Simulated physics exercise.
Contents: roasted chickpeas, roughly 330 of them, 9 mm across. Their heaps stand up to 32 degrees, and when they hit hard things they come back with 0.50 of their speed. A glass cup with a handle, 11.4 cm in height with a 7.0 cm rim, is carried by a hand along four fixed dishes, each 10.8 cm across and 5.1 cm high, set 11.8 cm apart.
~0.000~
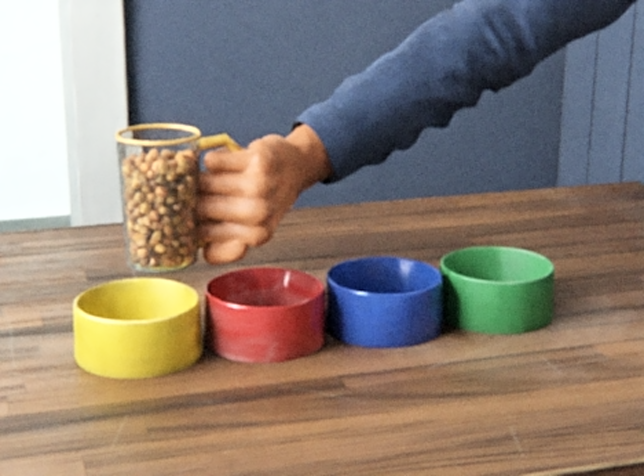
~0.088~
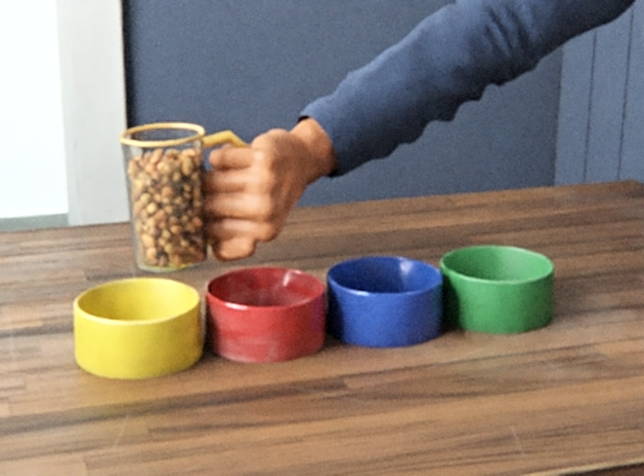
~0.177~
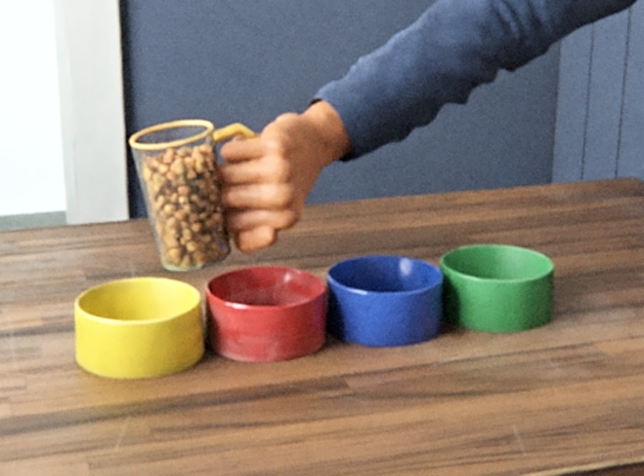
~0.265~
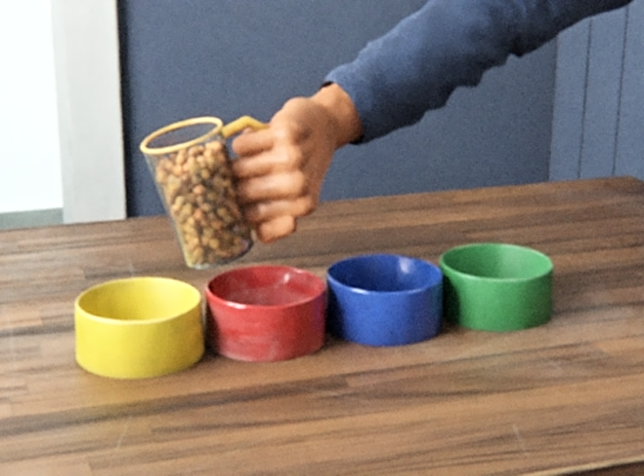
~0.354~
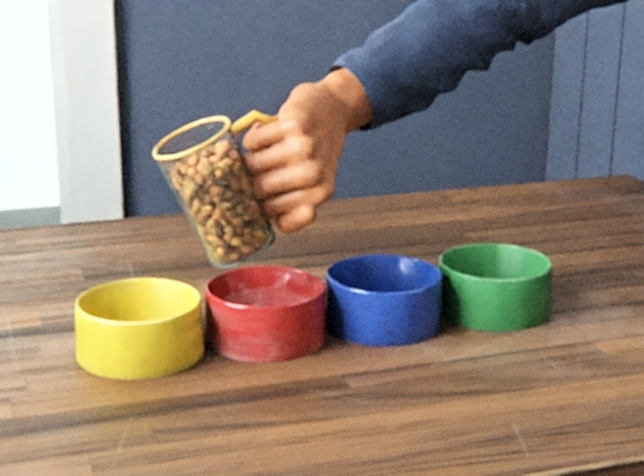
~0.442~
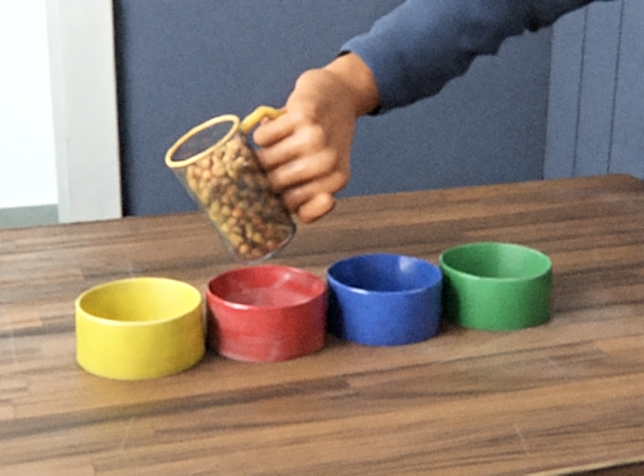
The clip opens with a hand holding an upright glass cup of roasted chickpeas by its handle, behind a row of yellow, red, blue and green dishes on a wooden table. The hand moves the cup to the right while steadily tilting its rim leftward, the chickpeas still inside above the red dish.
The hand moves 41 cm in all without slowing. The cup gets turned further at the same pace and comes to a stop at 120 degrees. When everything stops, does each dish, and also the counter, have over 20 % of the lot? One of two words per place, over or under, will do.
Red - under, blue - over, green - under, yellow - under, counter - under.
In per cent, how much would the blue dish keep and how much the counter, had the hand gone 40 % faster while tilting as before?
Blue 10, counter 0.
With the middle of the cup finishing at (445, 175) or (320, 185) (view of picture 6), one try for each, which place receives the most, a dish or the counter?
Most goes to: Blue; red.
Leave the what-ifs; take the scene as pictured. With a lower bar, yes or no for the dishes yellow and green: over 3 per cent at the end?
Yellow: False; green: True.
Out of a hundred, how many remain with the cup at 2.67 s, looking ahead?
About 0 percent.
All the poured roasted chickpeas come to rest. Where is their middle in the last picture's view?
Estimated resting centre: Around (393, 304).
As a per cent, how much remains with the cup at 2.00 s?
About 5 per cent.
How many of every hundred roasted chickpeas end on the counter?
Around 5 percent, I'd guess.
Then, at 1.38 s, tilt 103 degrees; cup holds 95 %.
Then, at 2.00 s, tilt 120 degrees; cup holds 5 %, blue 85 %, green 5 %.
After 2.67 s, tilt 120 degrees; cup holds 0 %, blue 85 %, green 10 %.
By 3.0 s all is still; red 0 %, blue 85 %, green 10 %, yellow 0 %, counter 5 %.
